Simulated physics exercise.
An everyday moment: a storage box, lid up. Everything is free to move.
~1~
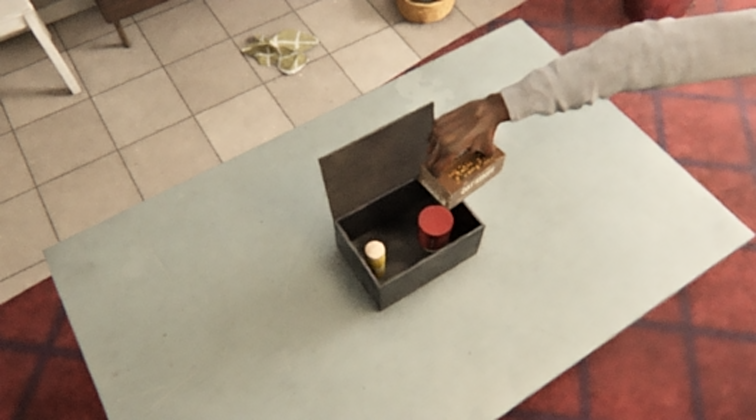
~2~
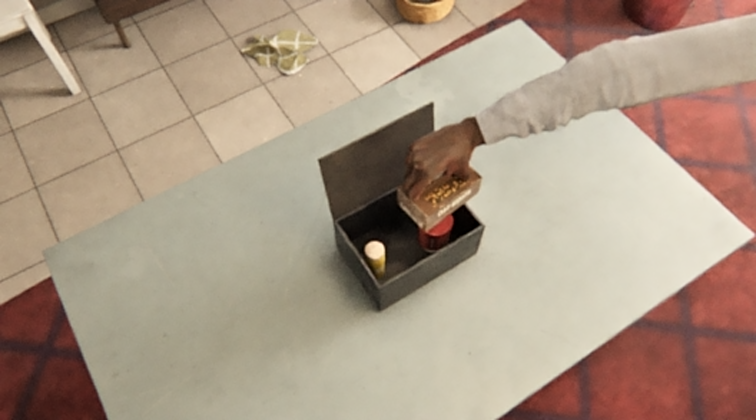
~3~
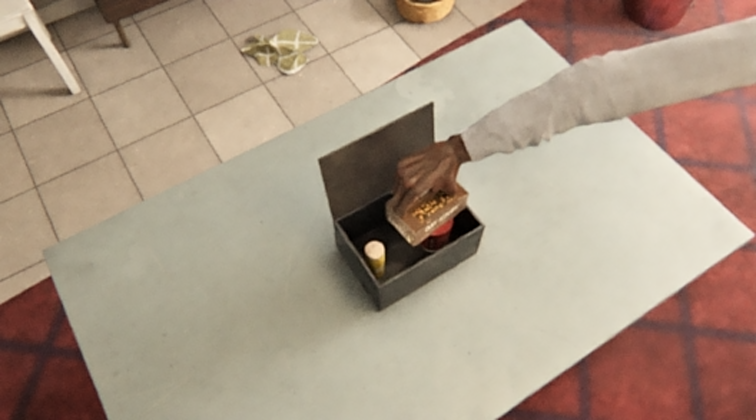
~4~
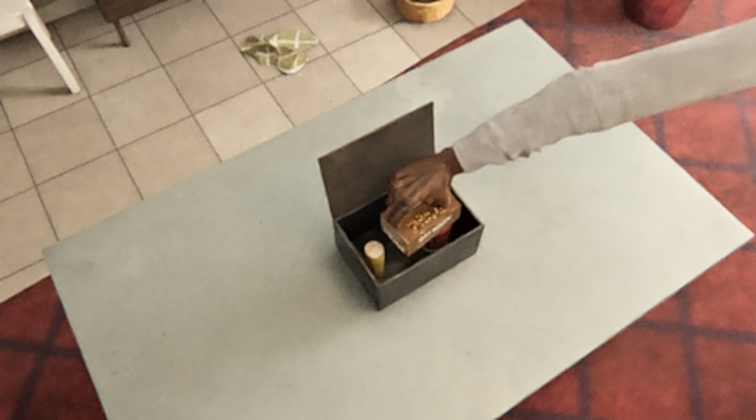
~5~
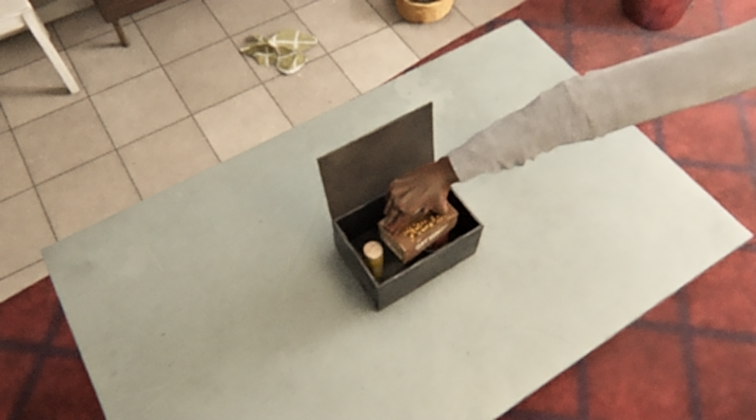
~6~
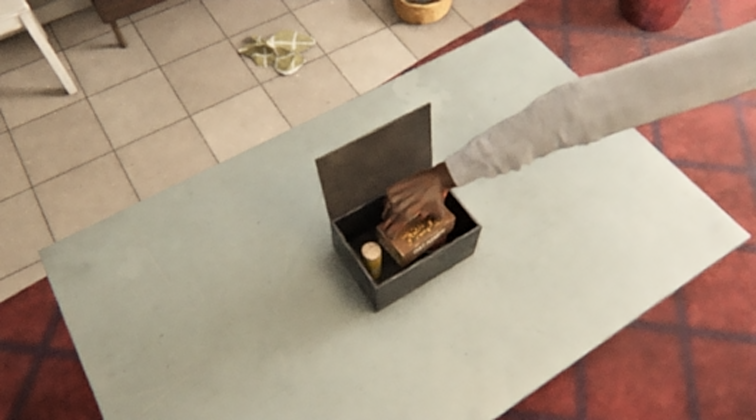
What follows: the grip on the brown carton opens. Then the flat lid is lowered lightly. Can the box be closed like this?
In the end the lid will not close.
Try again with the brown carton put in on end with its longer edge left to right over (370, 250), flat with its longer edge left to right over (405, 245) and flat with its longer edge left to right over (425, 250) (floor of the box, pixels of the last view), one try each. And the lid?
First, it will not close; second, it is held up; third, it will not close.
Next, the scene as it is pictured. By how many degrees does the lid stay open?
About 40°.
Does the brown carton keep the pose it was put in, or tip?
The brown carton tips.
Then, 0.60 s on from there, brown carton on its side near (396, 234).
Then, 1.10 s on from there, lid starting down; brown carton on its side near (393, 237).
Then, 1.60 s on from there, lid 58° above the rim; brown carton on its side near (392, 237).
In the end, lid 42° above the rim; toppled in the box, brown carton; the other 2 unmoved. At the end, from the last picture's camera, brown carton near (392, 237).
